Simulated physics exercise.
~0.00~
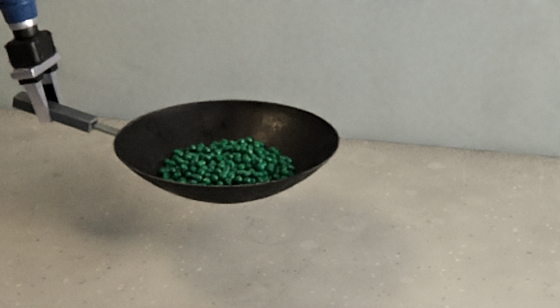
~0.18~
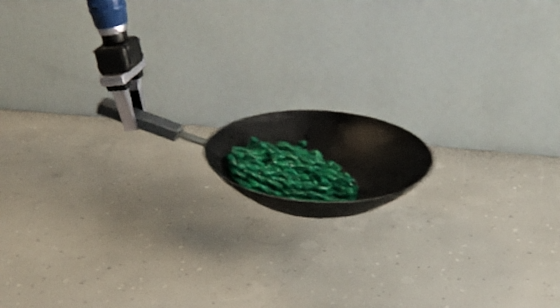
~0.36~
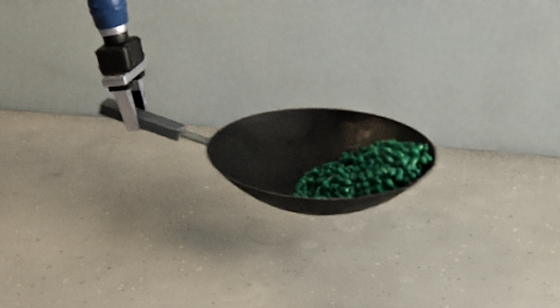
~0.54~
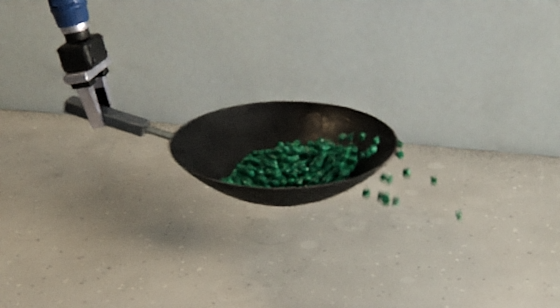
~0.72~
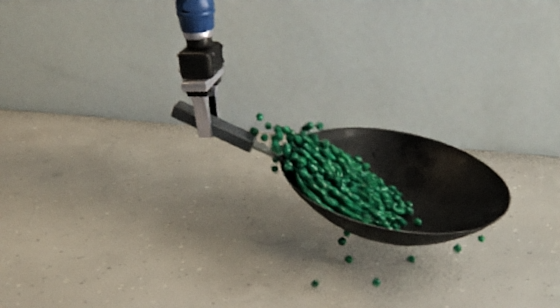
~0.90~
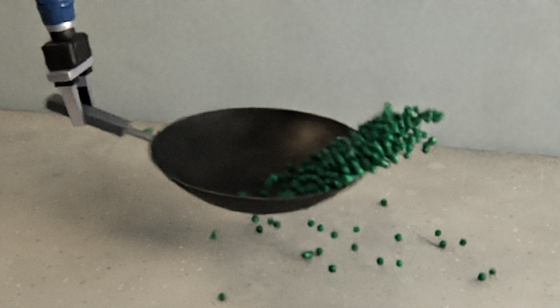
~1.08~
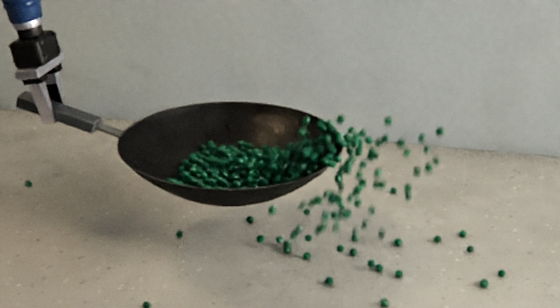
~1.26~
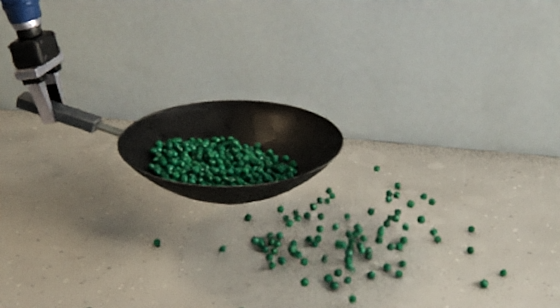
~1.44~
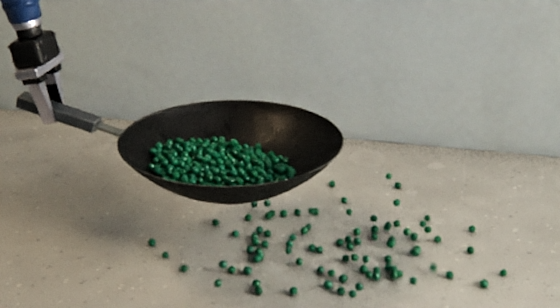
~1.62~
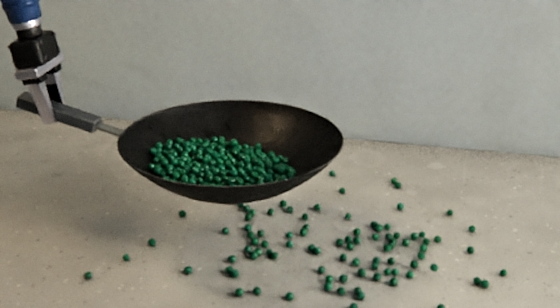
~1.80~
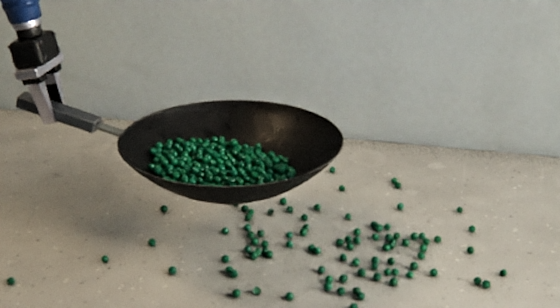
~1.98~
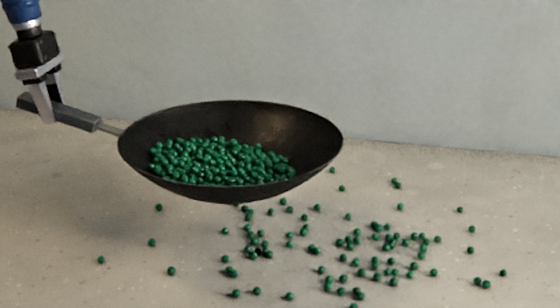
A robot arm with a blue and black wrist holds a dark wok by its handle at the left, above a speckled beige surface before a plain grey wall, seen from slightly above by a still camera. Small green beads lie heaped in the wok. The arm swings it right, and the beads slide towards the far rim. It draws back left, spilling a few, then thrusts right again, tipping slightly. As it pulls back left, a thick stream flies over the right rim. The wok stops, most beads still inside, many others scattered below.
